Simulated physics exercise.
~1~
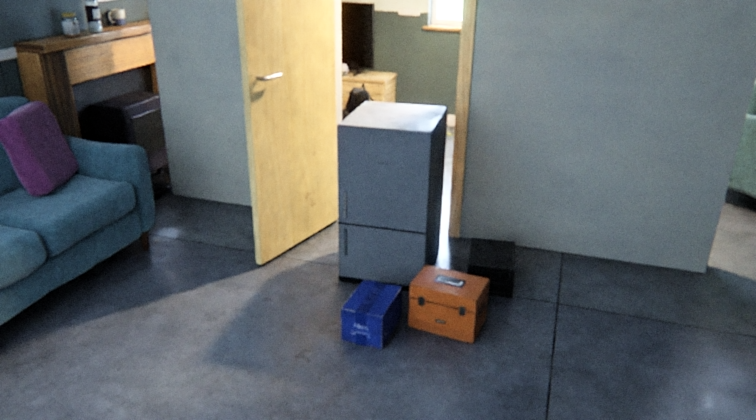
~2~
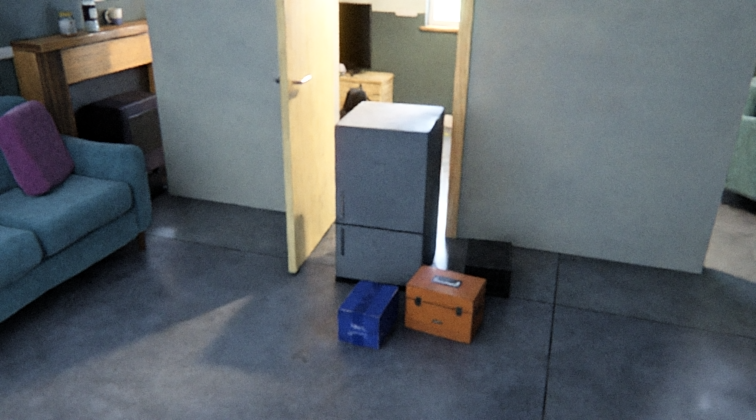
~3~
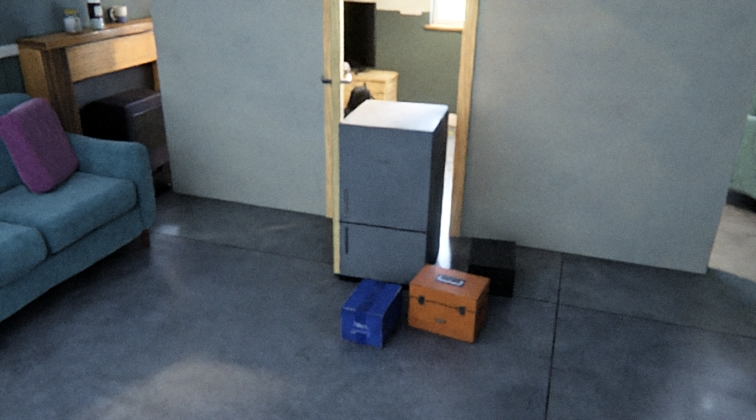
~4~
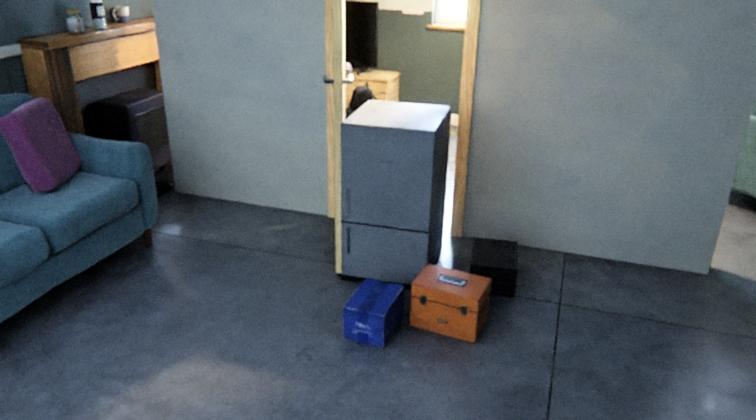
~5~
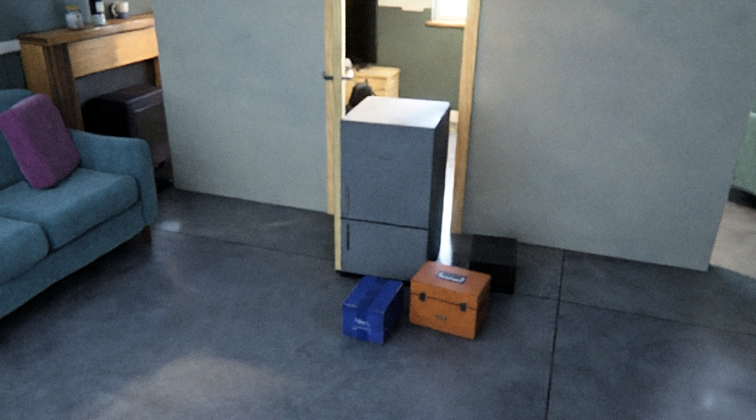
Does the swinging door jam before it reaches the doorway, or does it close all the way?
It jams. The door comes to a stop beside the grey appliance and stays well open.
